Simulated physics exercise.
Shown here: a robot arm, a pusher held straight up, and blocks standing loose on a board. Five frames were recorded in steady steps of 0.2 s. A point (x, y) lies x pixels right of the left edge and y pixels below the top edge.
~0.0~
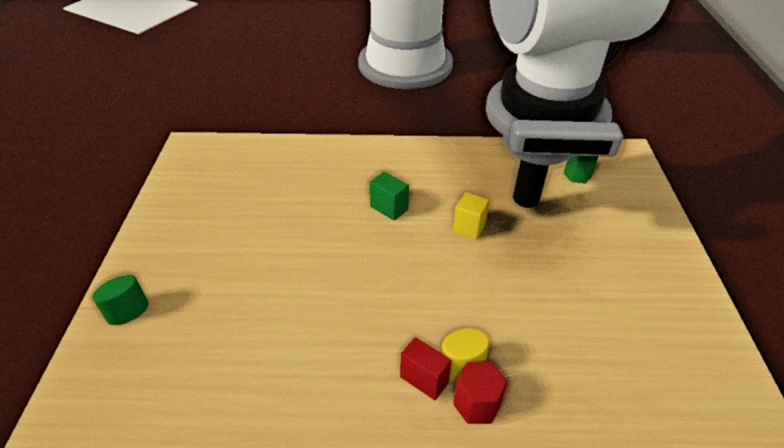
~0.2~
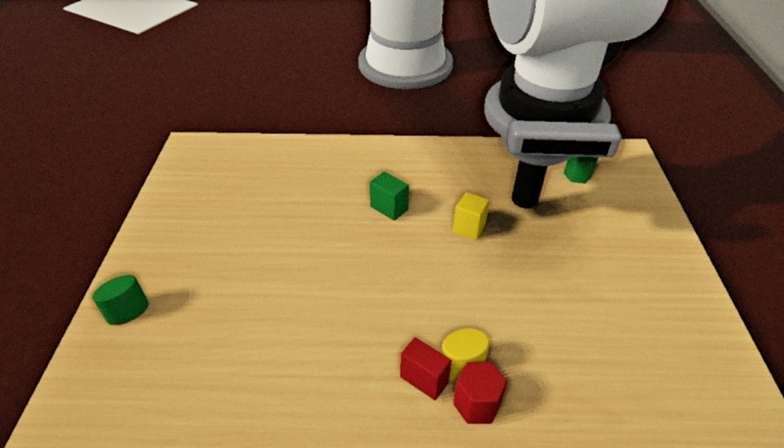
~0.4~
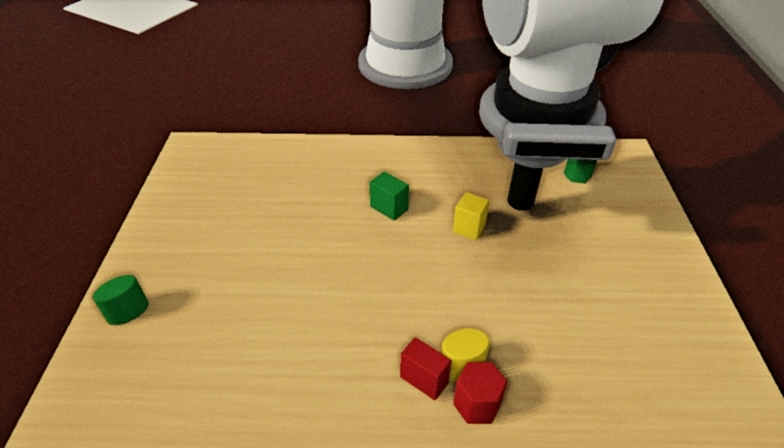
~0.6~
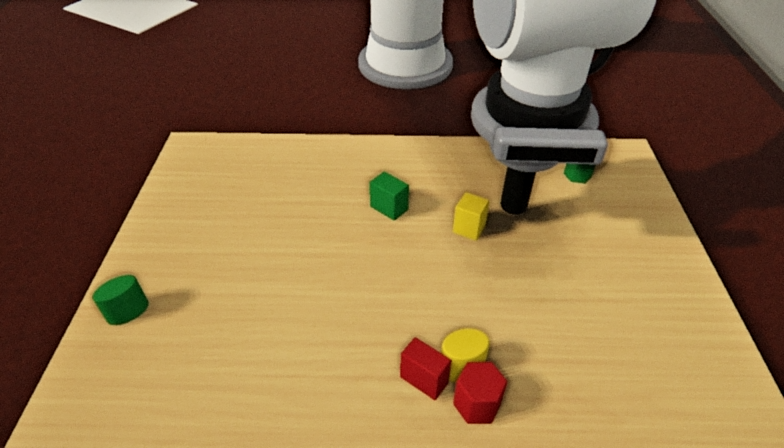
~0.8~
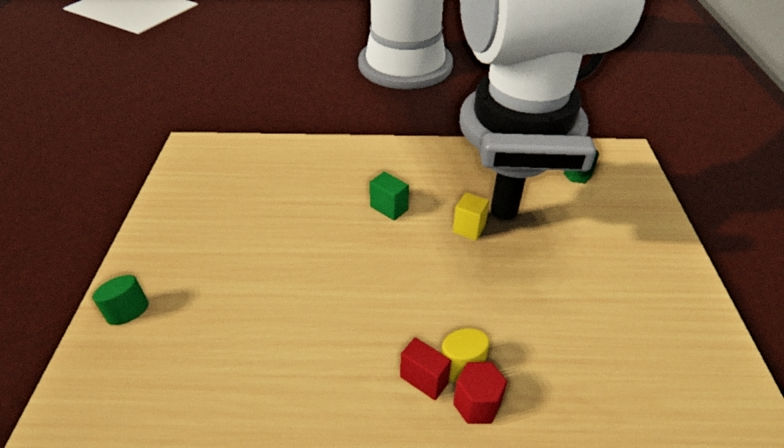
A robot arm moves its black pusher slightly left, close beside the yellow block.
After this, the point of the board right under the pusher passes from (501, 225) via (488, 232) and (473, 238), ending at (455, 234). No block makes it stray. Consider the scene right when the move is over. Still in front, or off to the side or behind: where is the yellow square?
Pushed ahead.
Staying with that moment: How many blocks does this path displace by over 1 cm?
There will be one block displaced.
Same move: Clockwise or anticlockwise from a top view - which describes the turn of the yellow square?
From the top, the block rotates clockwise.
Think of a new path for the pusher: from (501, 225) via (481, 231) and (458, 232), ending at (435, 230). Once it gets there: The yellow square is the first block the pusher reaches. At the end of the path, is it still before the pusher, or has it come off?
I'd say the yellow square is still out in front of the pusher at the end.
What follows on the original path. Halfway along, pusher (483, 223); yellow square (452, 208), turned 20° clockwise.
At the end, pusher (457, 221); green oblong block in place; yellow square (426, 205), turned 25° clockwise.
